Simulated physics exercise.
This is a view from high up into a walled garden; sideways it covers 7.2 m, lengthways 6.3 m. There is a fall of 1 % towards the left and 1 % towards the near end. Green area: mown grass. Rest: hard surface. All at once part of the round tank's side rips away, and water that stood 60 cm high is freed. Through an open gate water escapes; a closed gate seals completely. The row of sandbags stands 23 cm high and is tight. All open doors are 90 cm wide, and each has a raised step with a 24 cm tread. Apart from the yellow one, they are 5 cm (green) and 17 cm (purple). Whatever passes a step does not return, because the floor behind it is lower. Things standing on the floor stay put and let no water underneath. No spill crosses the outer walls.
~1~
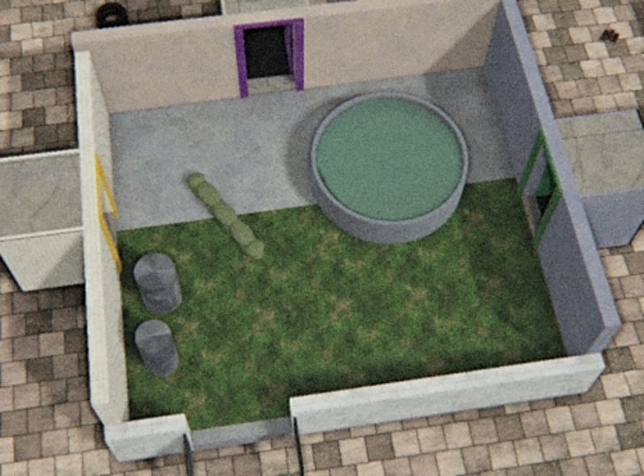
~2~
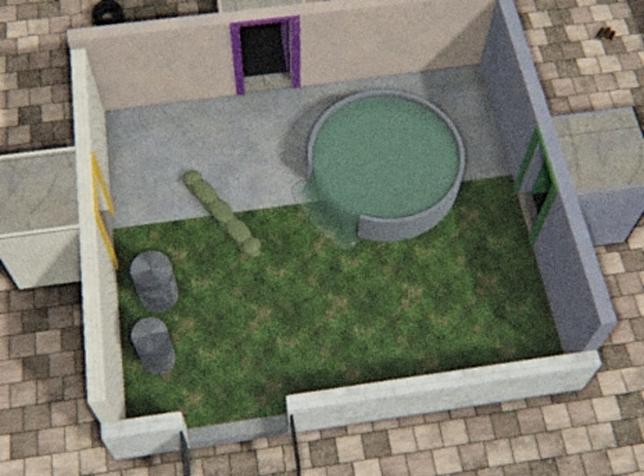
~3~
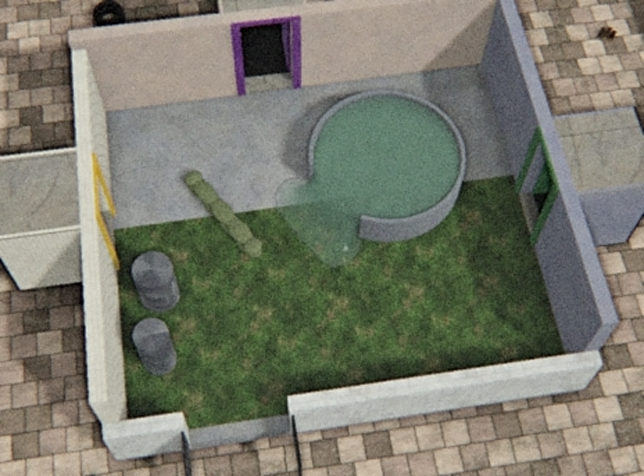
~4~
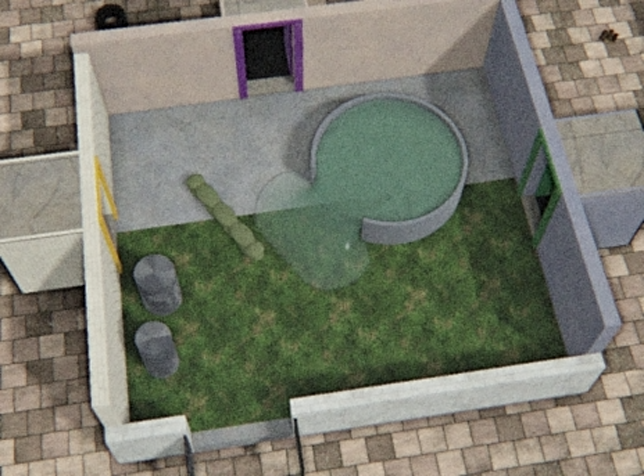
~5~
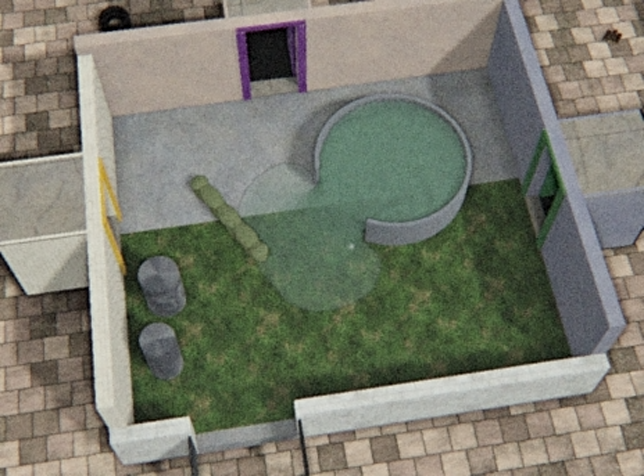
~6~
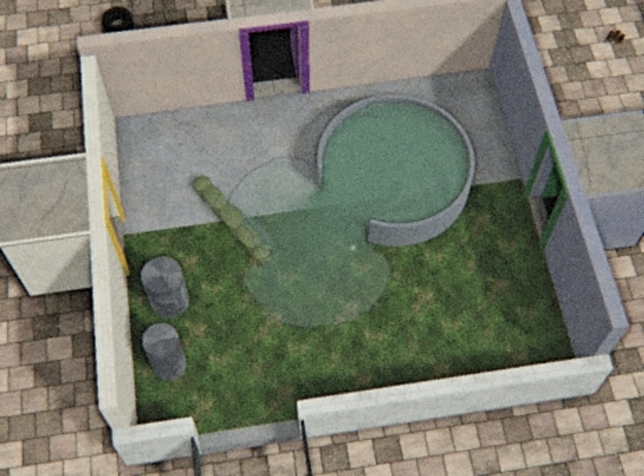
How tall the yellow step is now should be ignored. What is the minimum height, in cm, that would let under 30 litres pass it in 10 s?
The minimum is near 7.5 cm.
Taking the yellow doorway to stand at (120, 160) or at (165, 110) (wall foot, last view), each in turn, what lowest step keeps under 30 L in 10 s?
8.0 and 8.0 cm.
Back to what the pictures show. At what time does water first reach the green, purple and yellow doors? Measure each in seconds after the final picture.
Green not in the 10 s, purple 2.0 s, yellow 2.6 s.
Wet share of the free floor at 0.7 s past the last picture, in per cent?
Near 20 per cent is wet.
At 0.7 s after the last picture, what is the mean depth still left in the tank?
About 43 cm.
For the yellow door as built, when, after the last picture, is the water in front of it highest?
I'd say near 4.5 seconds.
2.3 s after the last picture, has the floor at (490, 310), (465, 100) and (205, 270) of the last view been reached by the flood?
Point by point, the first is spared, the second spared and the third awash.
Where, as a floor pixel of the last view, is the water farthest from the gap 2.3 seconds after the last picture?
Somewhere near the pixel (139, 443).
Then, 0.7 s after the last picture water covers 20 % of the floor, deepest (38 cm) near (272, 250); it has not reached the yellow door.
Then, 2.3 s after the last picture water covers 55 % of the floor, deepest (28 cm) near (272, 250); it has not reached the yellow door.
Then, 9.3 s after the last picture water covers 90 % of the floor, deepest (12 cm) near (139, 443); 10 cm at the yellow door, 0 litres in over its 25 cm step.
At the yellow door as built, the water peaked near 13 cm, 4.3 s after the last picture.
With a step of 6.5 cm, 42 litres would have come in within the 10 s; with 8.5 cm, 19 litres. So under 30 litres takes about 7.5 cm.
